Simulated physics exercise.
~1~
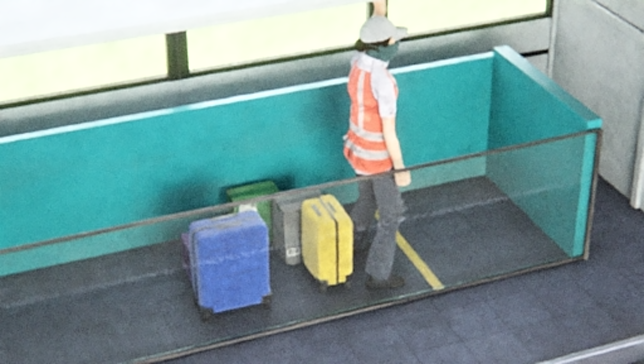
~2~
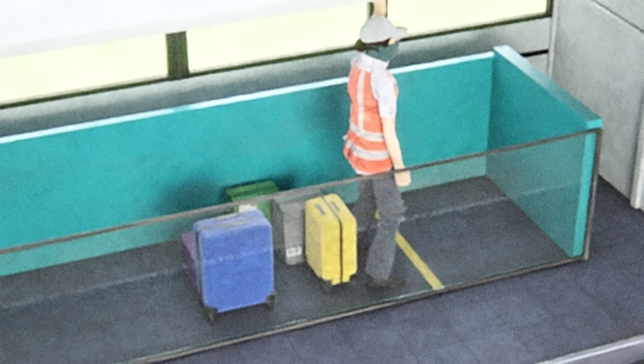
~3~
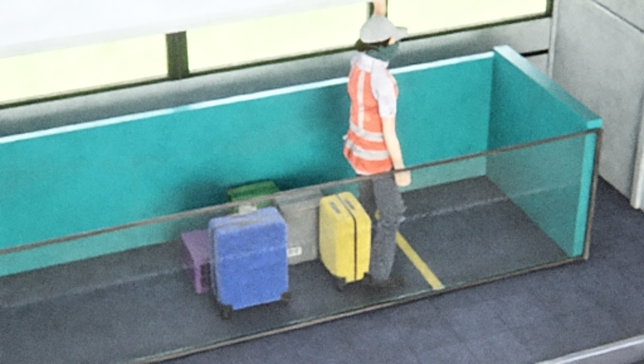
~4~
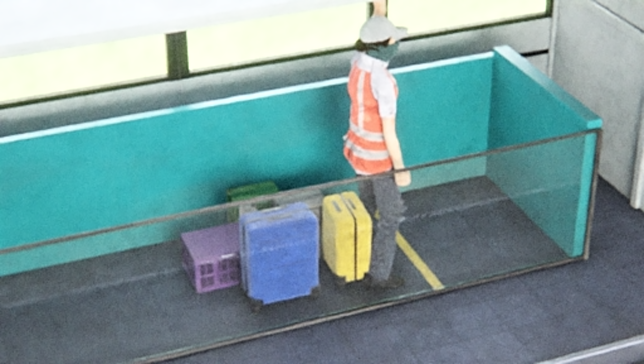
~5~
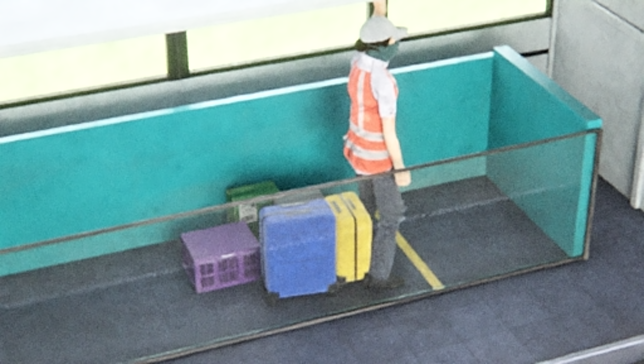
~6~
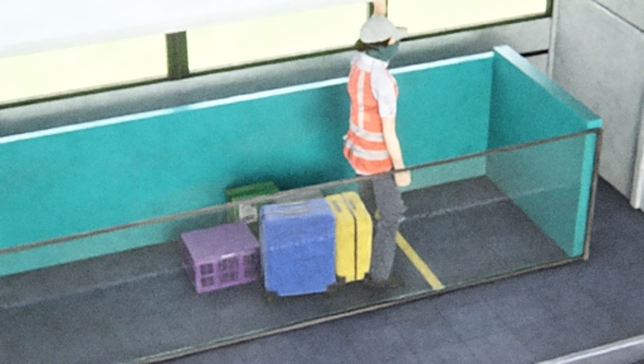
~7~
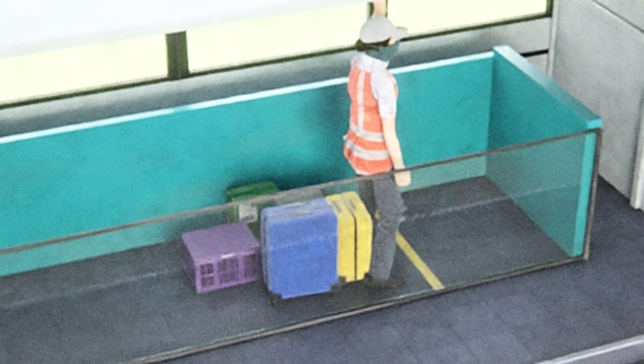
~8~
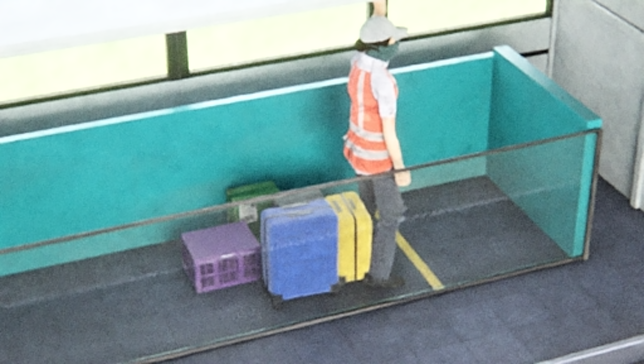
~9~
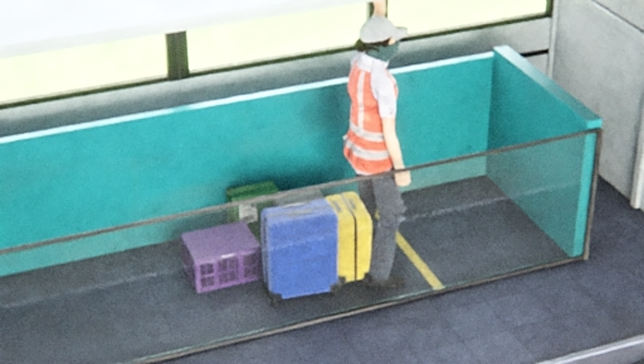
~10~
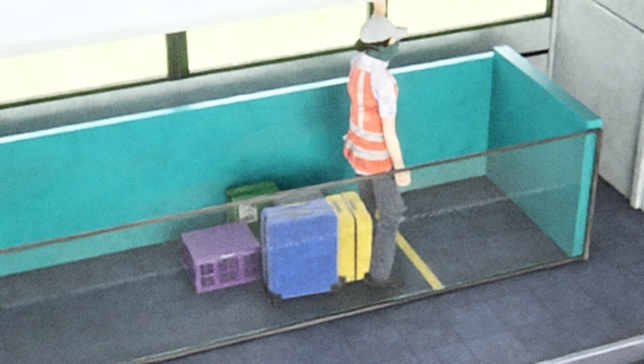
In the bay of a bus, a person in an orange vest stood still while a big blue wheeled case rolled right, uncovering a purple crate, and a small yellow one shifted slightly; both cases stopped close together, short of the yellow line.
